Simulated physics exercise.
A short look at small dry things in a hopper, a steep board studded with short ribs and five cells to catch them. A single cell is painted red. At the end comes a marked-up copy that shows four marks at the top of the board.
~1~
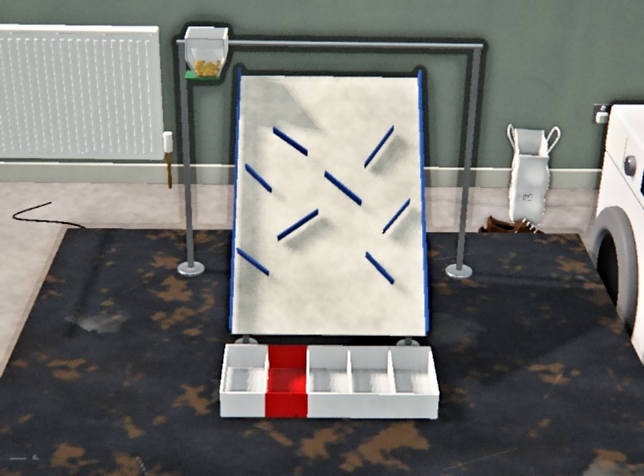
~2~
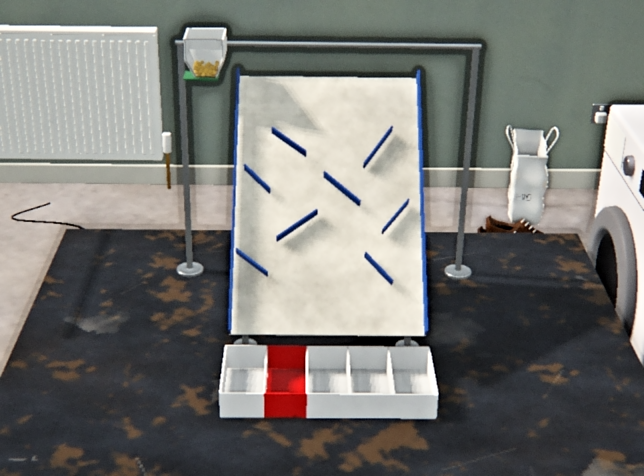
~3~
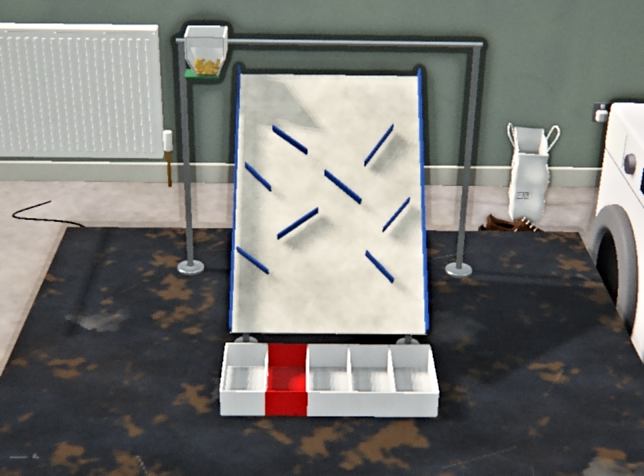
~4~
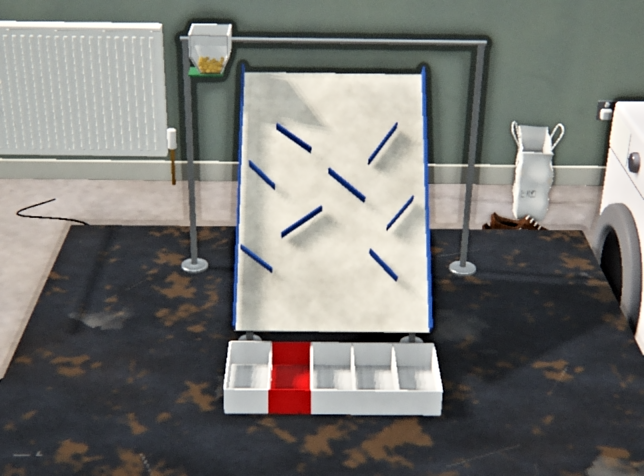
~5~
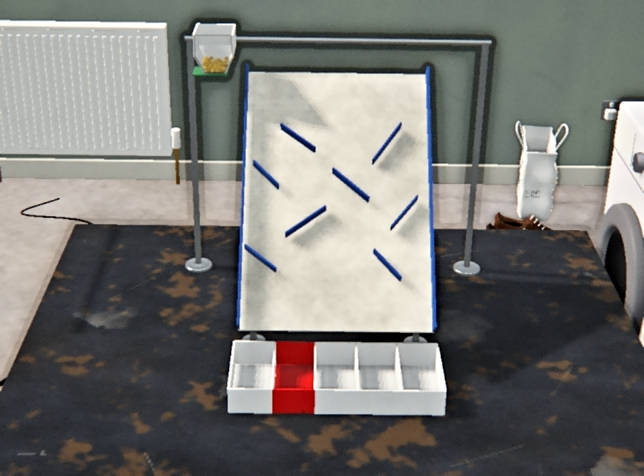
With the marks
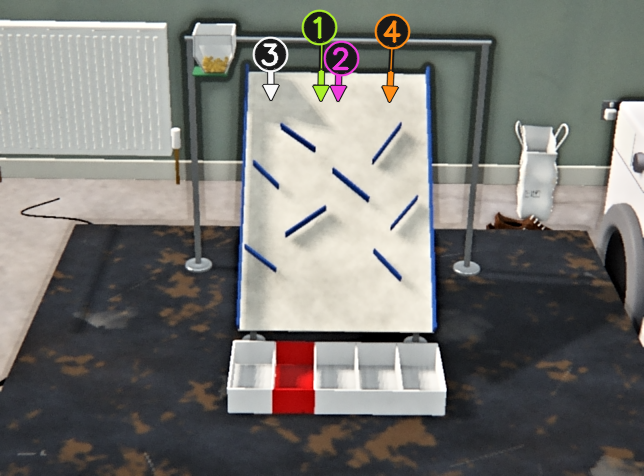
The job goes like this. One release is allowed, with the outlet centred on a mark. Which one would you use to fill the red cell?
Take 3.
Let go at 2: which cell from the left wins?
It is the fifth one.
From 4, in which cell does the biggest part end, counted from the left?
The fifth from the left.
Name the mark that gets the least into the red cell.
That is mark 4.
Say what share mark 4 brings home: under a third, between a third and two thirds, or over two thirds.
It is under a third.
On the marked copy, mark 1 meets the board at (321, 95); mark 2 meets the board at (338, 95); mark 3 meets the board at (270, 94); mark 4 meets the board at (389, 96).
For mark 1, close to a third in the red cell, close to half in other cells, a small share outside the box.
For mark 2, close to a quarter in the red cell, the bulk in other cells.
For mark 3, the bulk in the red cell, close to a quarter in other cells.
For mark 4, none at all in the red cell, all but a few in other cells.
